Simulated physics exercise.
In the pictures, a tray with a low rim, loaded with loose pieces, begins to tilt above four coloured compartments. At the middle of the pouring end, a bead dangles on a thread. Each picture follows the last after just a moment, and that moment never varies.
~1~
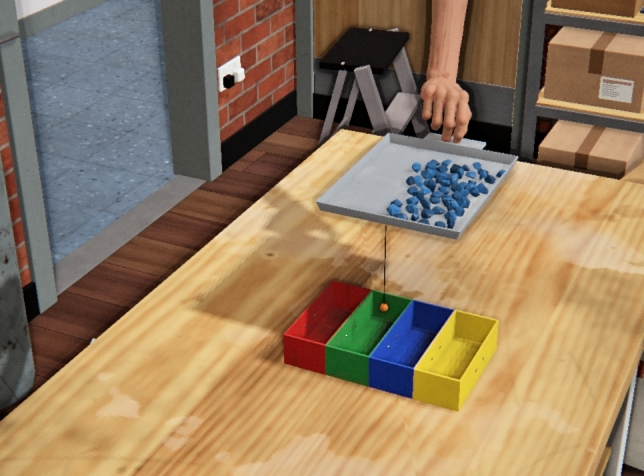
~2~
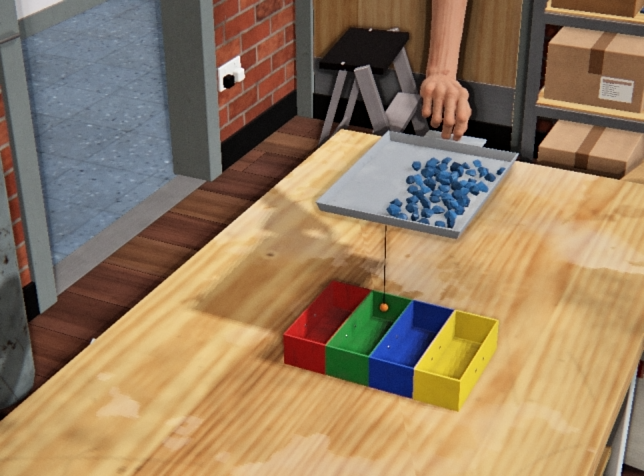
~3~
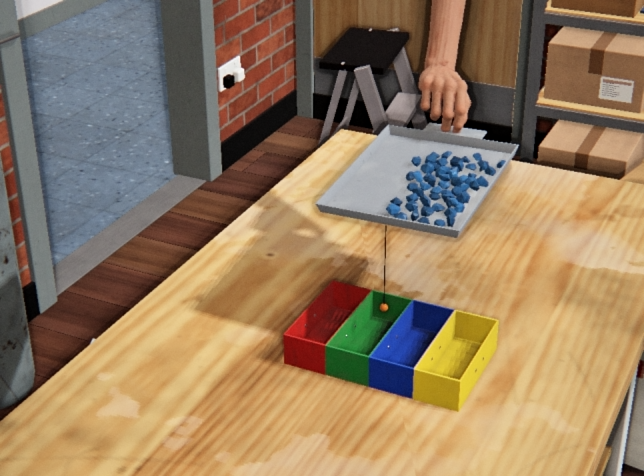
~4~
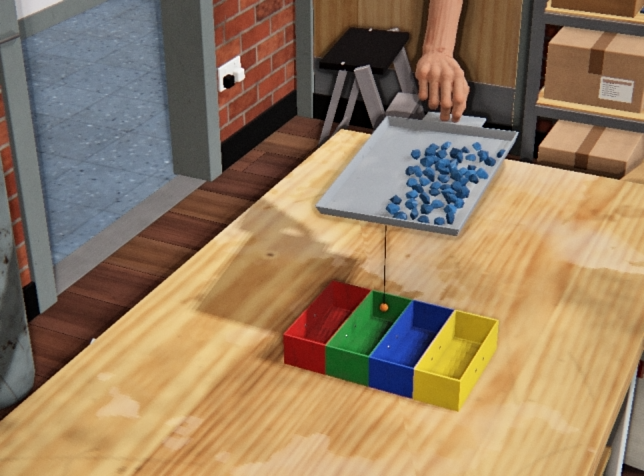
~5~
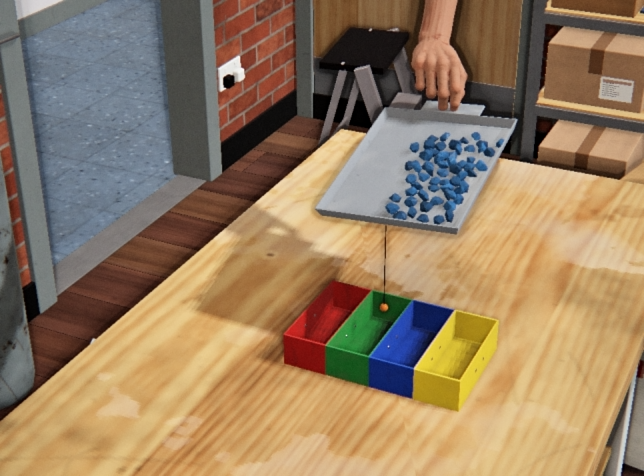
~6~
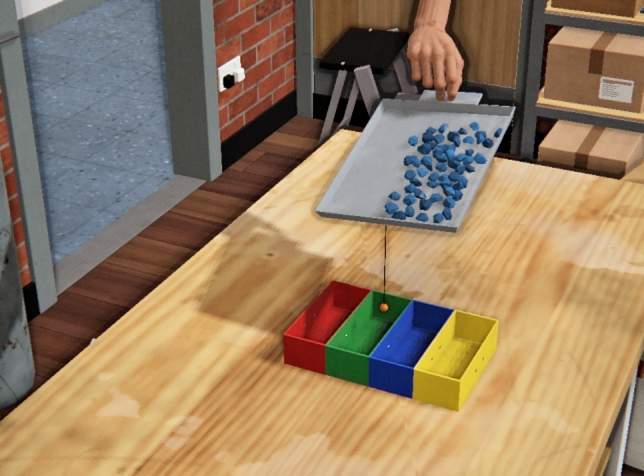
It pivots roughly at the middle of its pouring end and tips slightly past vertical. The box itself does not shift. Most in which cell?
Red cell.
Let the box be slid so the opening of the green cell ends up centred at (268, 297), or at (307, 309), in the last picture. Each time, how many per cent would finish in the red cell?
First placement: Some 0 %; second placement: Some 0 %.
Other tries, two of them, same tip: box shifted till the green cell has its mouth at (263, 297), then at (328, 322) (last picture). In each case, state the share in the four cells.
90 %, 100 %.
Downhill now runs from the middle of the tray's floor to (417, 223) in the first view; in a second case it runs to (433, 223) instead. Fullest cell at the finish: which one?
The yellow one, then the yellow cell.
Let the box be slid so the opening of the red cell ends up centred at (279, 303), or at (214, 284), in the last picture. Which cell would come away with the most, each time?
The green one first, the cell in yellow second.
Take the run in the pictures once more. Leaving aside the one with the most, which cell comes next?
The answer would be the green one.
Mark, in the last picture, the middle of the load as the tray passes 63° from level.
Centre estimate: (368, 209).
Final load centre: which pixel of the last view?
The centre comes to rest near (328, 344).
Soon, tray tipped steeply; nearly all on the tray; a small part falling or outside the box.
A while on, tray tipped past a quarter turn; a stray few on the tray; about half in the red cell; about a quarter in the green cell; about a quarter falling or outside the box.
Towards the end, tray tipped past a quarter turn; about half in the red cell; about a quarter in the green cell; a stray few in the blue cell; a small part falling or outside the box.
Finally, tray tipped past a quarter turn; about half in the red cell; about a quarter in the green cell; a stray few in the blue cell; none in the yellow cell; a small part outside the box.
